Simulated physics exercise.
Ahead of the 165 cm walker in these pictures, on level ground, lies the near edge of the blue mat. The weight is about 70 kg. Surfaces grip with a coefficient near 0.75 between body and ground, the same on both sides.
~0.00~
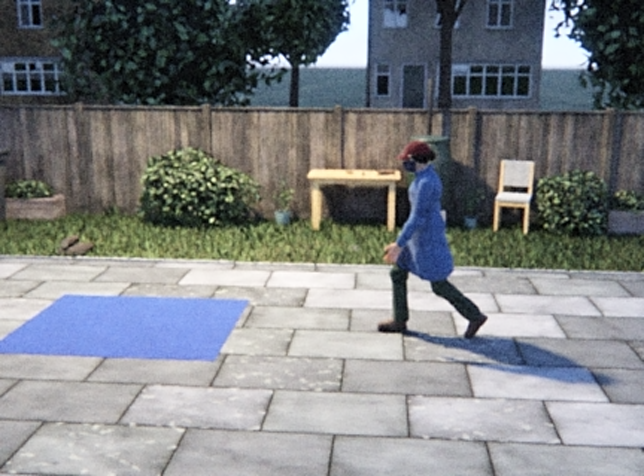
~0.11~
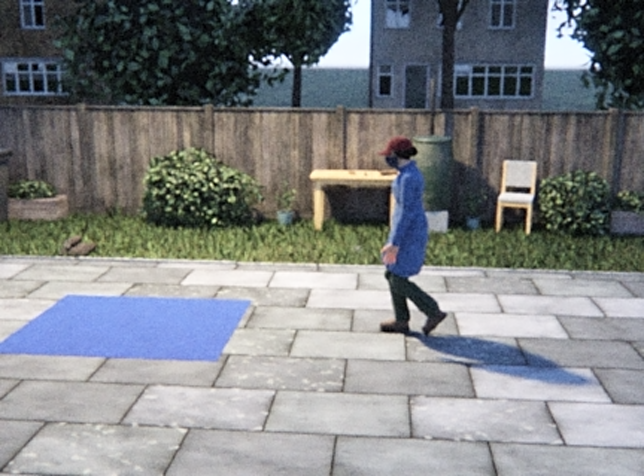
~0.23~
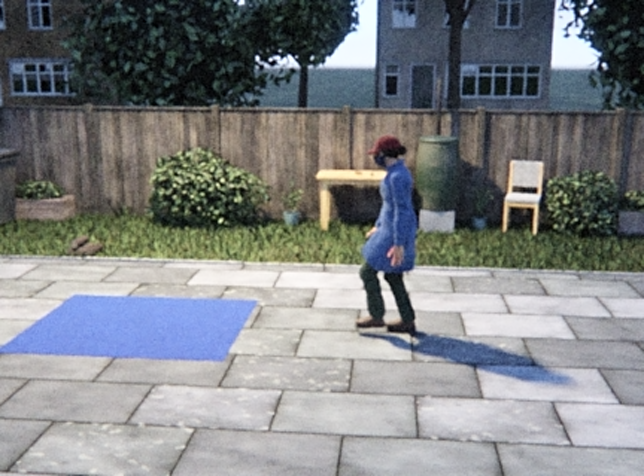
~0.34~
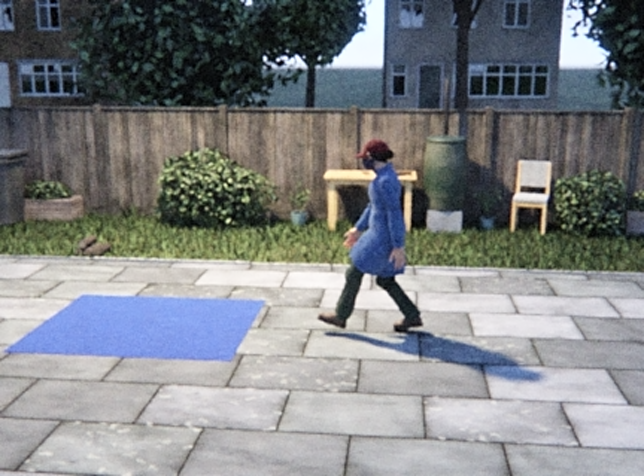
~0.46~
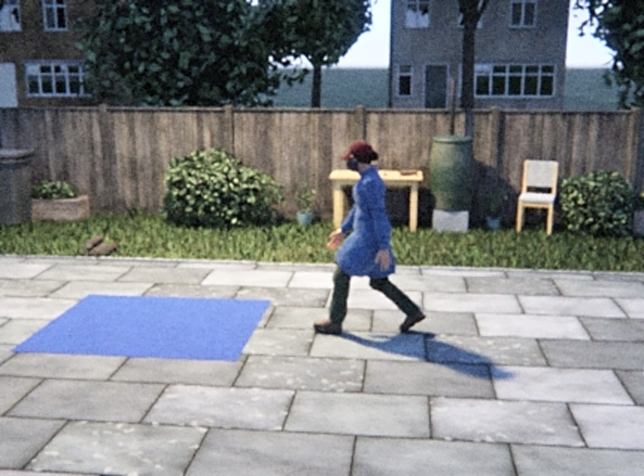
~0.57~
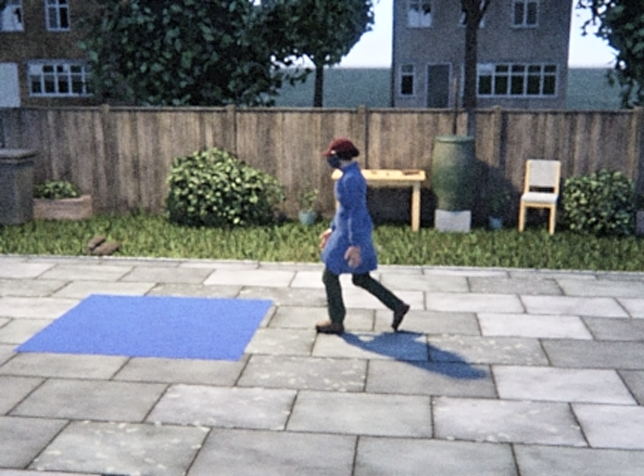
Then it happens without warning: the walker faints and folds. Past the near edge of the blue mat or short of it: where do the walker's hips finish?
This time the walker's hips fail to pass the near edge of the blue mat.
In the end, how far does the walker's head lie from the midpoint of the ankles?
I'd say they're some 70 cm from each other.
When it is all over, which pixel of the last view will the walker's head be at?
(238, 301).
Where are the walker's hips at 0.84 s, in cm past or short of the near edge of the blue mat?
Around 45 cm shy of it.
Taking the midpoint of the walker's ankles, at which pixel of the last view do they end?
(312, 310).
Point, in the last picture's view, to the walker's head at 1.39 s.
Somewhere close to (230, 306).
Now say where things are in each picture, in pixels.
The first frame shows walker's hips (427, 236), walker's head (422, 164), walker's chest (426, 196), near edge of the blue mat (224, 339).
The second frame shows walker's hips (410, 231), walker's head (404, 159), walker's chest (409, 191); 16 cm covered.
The third frame shows walker's hips (399, 230), walker's head (392, 158), walker's chest (397, 190); 30 cm covered.
The fourth frame shows walker's hips (387, 234), walker's head (381, 162), walker's chest (386, 194); 45 cm covered.
The fifth frame shows walker's hips (372, 236), walker's head (365, 164), walker's chest (370, 196); 62 cm covered.
The sixth frame shows walker's hips (354, 233), walker's head (346, 160), walker's chest (352, 192), near edge of the blue mat (248, 339); 79 cm covered. Speed about 1.4 m/s.
After 0.84 s the walker's hips are 43 cm short of the near edge of the blue mat, near (307, 257) in the last picture's view.
After 1.09 s the walker's hips are 24 cm short of the near edge of the blue mat, near (287, 290) in the last picture's view; the walker's head 4 cm past the near edge of the blue mat.
After 1.39 s the walker's hips are 17 cm short of the near edge of the blue mat, near (284, 296) in the last picture's view; the walker's head 32 cm past the near edge of the blue mat.
When all is still (3.4 s), walker's hips stop short of the near edge of the blue mat; walker's head crosses the near edge of the blue mat; walker's chest crosses the near edge of the blue mat.
